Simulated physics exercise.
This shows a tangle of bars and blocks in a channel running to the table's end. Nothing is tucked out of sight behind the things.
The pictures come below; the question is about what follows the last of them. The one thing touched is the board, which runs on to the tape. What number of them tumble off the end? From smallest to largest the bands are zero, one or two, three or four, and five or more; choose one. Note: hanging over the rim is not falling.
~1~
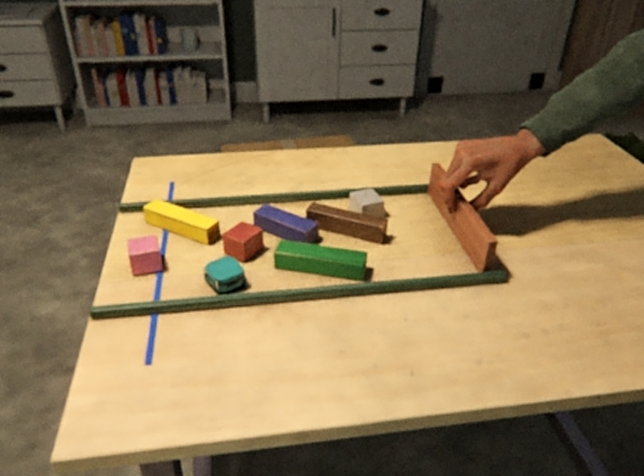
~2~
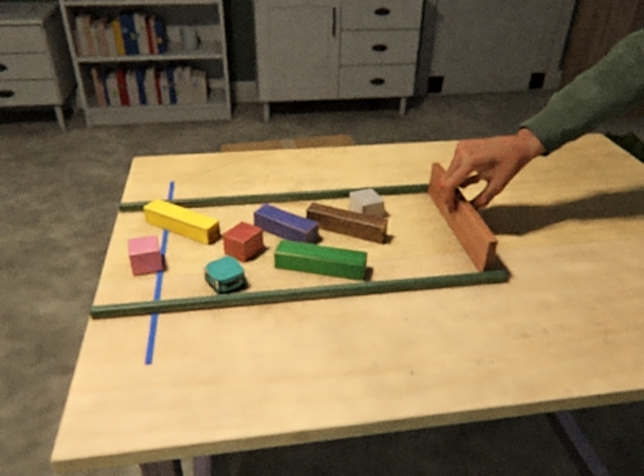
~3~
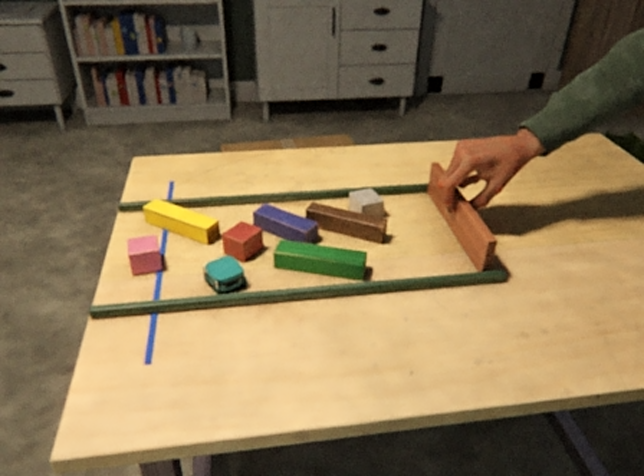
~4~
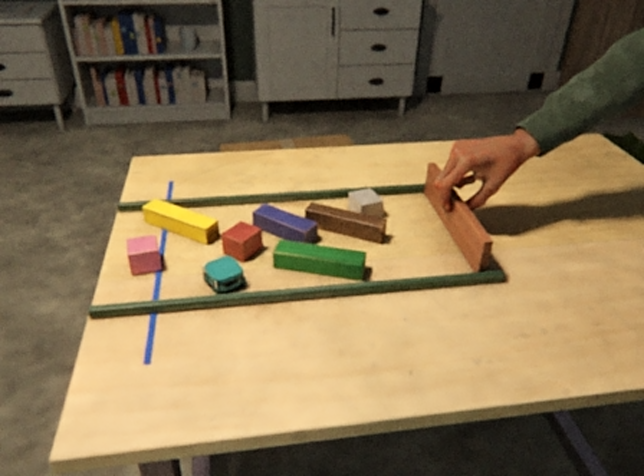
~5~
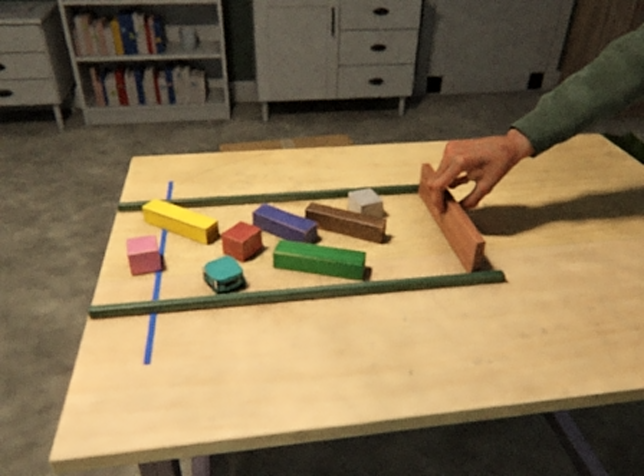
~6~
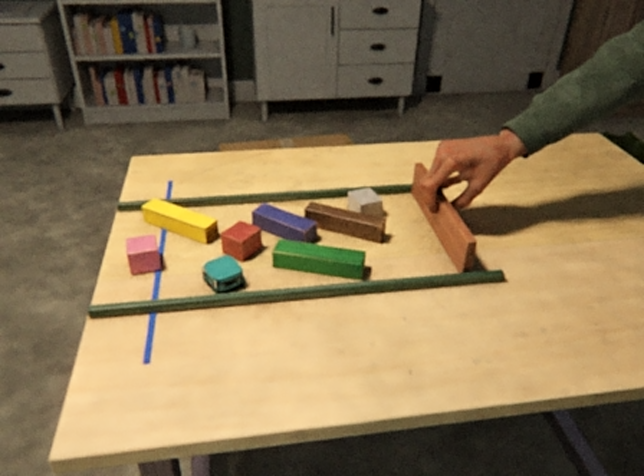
The right band is three or four.
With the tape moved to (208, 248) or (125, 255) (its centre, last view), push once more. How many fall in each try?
In order, 0 and 7.
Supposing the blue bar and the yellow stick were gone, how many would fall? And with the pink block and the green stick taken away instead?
1, then 1.
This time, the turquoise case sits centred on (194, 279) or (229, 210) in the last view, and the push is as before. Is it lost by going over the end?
Taking the places in order, the piece ends up below and ends up below.
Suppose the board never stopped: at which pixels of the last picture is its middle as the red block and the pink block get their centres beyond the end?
The middle is at (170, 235) when it's the red block, and at (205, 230) when it's the pink block.
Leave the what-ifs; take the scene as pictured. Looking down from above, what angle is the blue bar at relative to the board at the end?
It works out to near 35°.
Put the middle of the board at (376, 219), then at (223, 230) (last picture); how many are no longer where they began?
I make it 2 at the first spot and 8 at the other.
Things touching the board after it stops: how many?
At rest, 3 are in contact.
Soon after, none off yet; pink block at rest near (143, 254); yellow stick at rest near (180, 221); turquoise case at rest near (223, 275).
After that, none off yet; pink block at rest near (143, 254); yellow stick displaced a little near (154, 221); turquoise case displaced about its own width near (183, 285).
In the end, the number that fall off is three or four; gone, red block, yellow stick and pink block.
